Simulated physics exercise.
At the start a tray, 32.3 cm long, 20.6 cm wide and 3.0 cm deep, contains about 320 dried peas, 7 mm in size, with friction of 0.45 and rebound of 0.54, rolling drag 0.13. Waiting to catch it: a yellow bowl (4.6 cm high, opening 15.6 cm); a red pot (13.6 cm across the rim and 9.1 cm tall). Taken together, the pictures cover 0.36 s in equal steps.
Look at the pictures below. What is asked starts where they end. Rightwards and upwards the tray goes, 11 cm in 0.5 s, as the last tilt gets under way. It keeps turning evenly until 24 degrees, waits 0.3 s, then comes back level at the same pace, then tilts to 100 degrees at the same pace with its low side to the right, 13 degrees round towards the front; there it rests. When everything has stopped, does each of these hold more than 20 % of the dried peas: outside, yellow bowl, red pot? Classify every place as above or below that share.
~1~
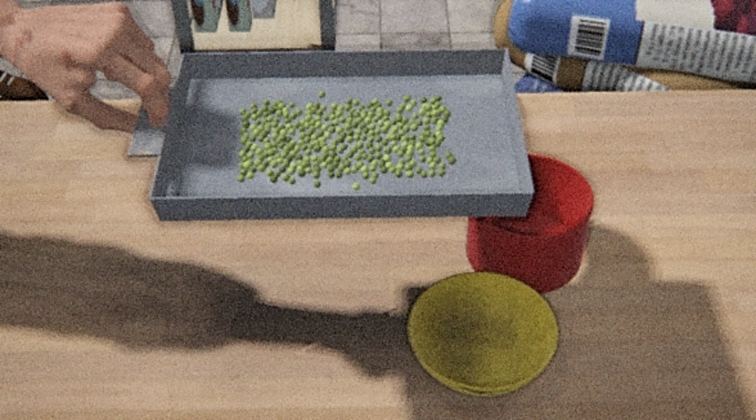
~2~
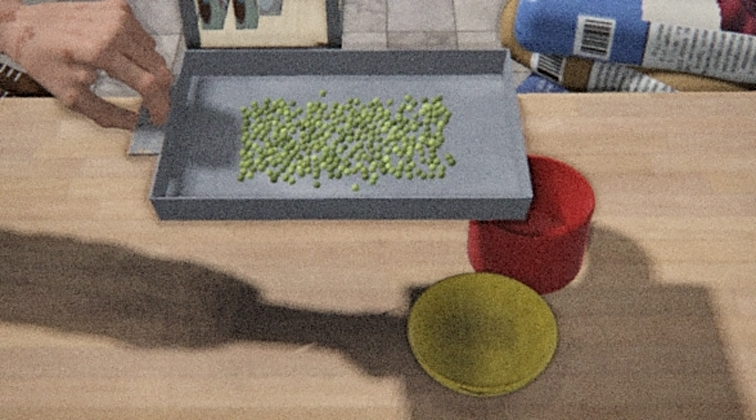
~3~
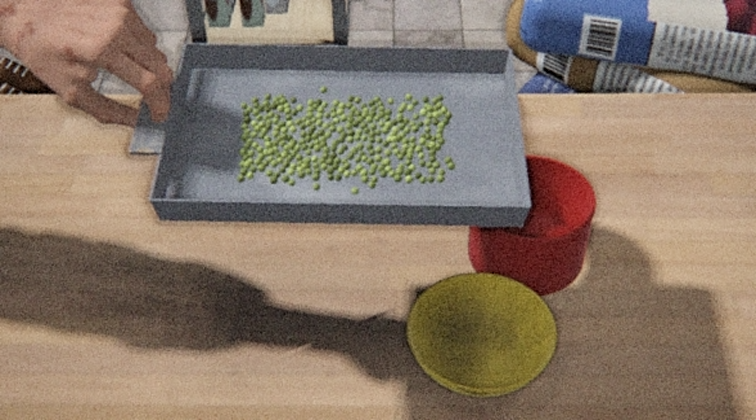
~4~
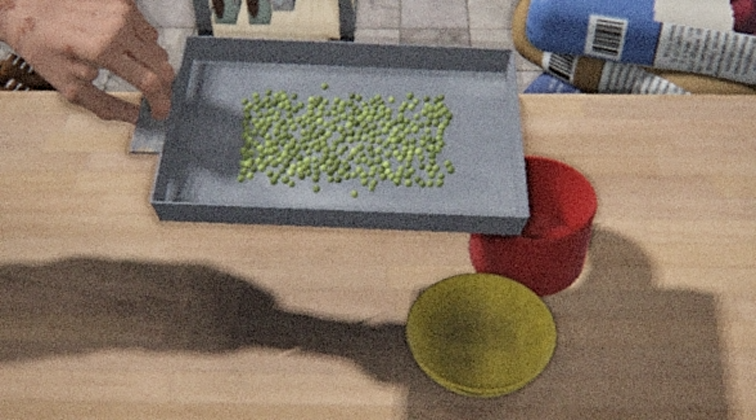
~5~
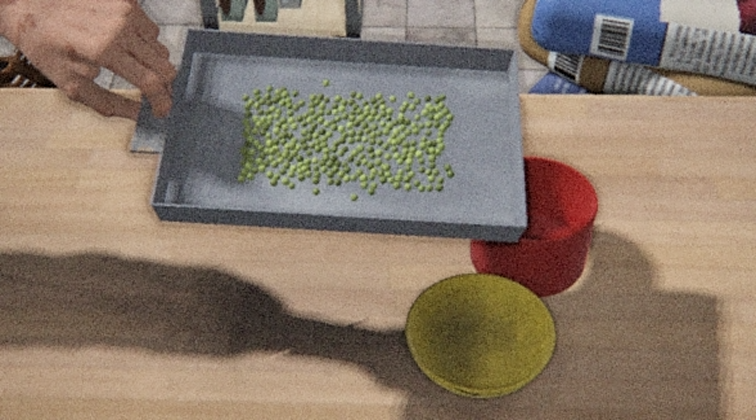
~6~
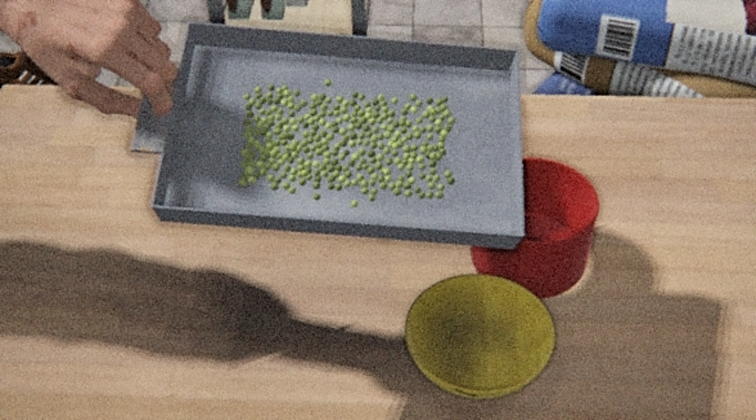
Result: Outside - below; yellow bowl - above; red pot - below.
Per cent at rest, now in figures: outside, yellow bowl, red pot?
Outside 15, yellow bowl 85, red pot 0.
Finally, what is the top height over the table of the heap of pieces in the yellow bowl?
I'd guess close to 2.5 centimetres.
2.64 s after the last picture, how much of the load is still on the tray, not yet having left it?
About 100 per cent.
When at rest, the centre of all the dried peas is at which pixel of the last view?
Centre at rest: Approx. (476, 344) px.
Then, 1.01 s after the last picture, tilt 3 degrees; tray 100 %; middle of all pieces on or above the table near (372, 191).
Then, 1.86 s after the last picture, tilt 34 degrees; tray 100 %; middle of all pieces on or above the table near (516, 189).
Then, 2.64 s after the last picture, tilt 73 degrees; tray 100 %; middle of all pieces on or above the table near (476, 213).
Then, 3.39 s after the last picture, tilt 100 degrees; outside 10 %, tray 15 %, yellow bowl 65 %, in the air 5 %; middle of all pieces on or above the table near (471, 315).
In the end, red pot 0 %, outside 15 %, tray 0 %, yellow bowl 85 %.
